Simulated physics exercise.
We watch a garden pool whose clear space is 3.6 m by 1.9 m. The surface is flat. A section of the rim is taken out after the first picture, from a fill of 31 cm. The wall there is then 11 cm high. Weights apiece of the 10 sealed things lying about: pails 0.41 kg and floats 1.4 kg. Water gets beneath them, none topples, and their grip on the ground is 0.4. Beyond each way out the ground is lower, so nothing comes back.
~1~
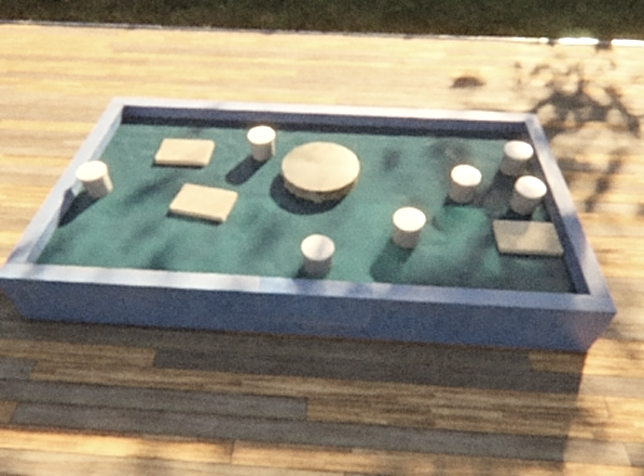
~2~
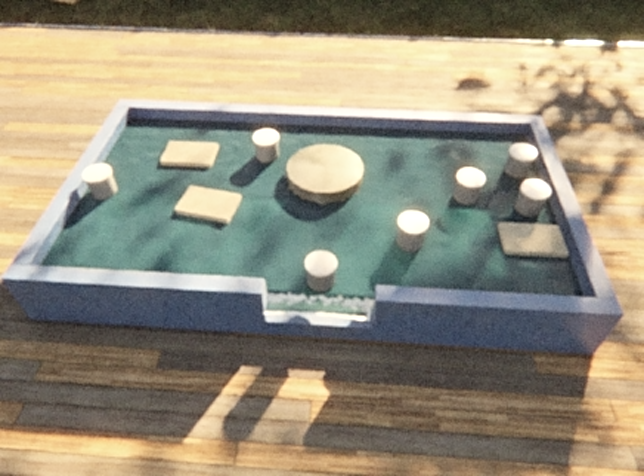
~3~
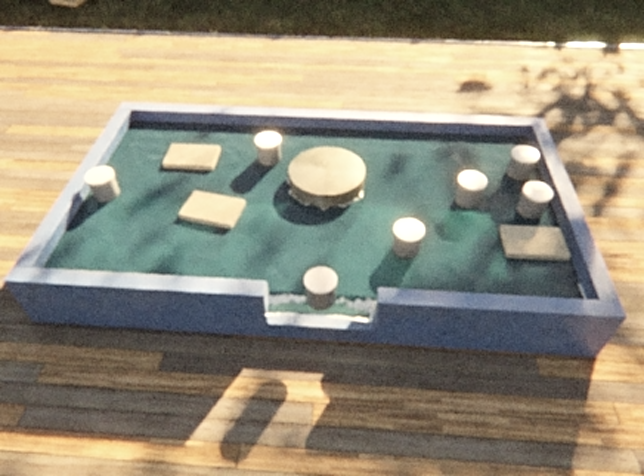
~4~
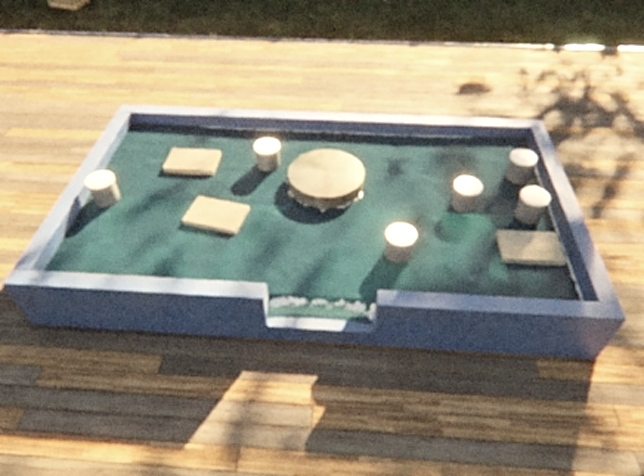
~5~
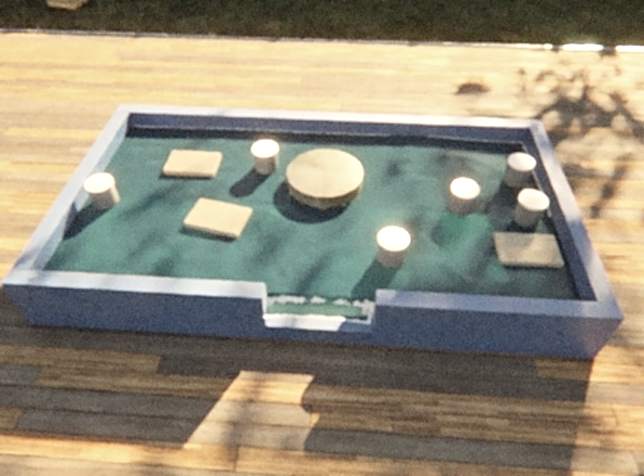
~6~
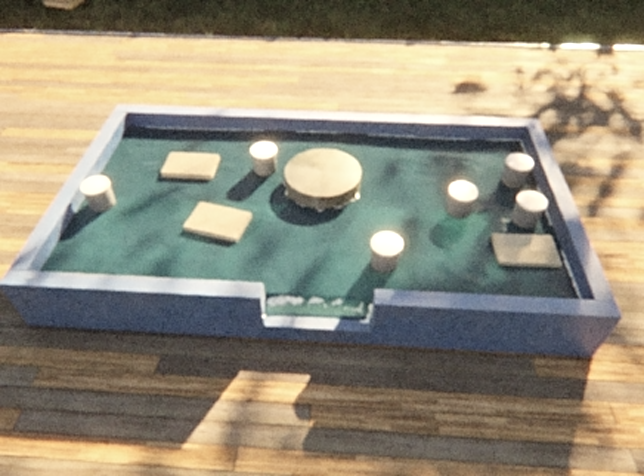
In a garden pool, a front gap opens, one pail slips out, and others drift slightly.
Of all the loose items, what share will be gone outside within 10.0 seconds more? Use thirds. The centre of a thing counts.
It is under a third.
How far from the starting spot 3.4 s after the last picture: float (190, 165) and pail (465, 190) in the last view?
In that order: 10 cm, 20 cm.
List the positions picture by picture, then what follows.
In the first picture, a pail at (409, 219), afloat; a float at (203, 200) floats; 31 cm deep round most things; 0 of 10 have shifted.
In the second picture, a pail at (413, 222), afloat; a float at (208, 202) floats; about 2010 L in view; 1 of 10 have shifted.
In the third picture, a pail at (409, 229), afloat, 6 cm from its start; a float at (212, 207) floats; 31 cm deep round most things; 2 of 10 have shifted.
In the fourth picture, a pail at (401, 234) floats, 12 cm from its start; a float at (216, 213) floats, 7 cm from its start; about 1940 L in view; 3 of 10 have shifted.
In the fifth picture, a pail at (393, 239), afloat, 19 cm from its start; a float at (218, 216) floats, 12 cm from its start; 29 cm deep round most things; 7 of 10 have shifted.
In the sixth picture, a pail at (387, 243) floats, 24 cm from its start; a float at (218, 220) floats, 16 cm from its start; 29 cm deep round most things; 9 of 10 have shifted.
Then, 0.8 s after the last picture 1 of 10 are out; 9 afloat.
Then, 3.4 s after the last picture 2 of 10 are out; 8 afloat.
Then, 6.0 s after the last picture 2 of 10 are out; 8 afloat.
Then, 10.0 s after the last picture 3 of 10 are out; 7 afloat.
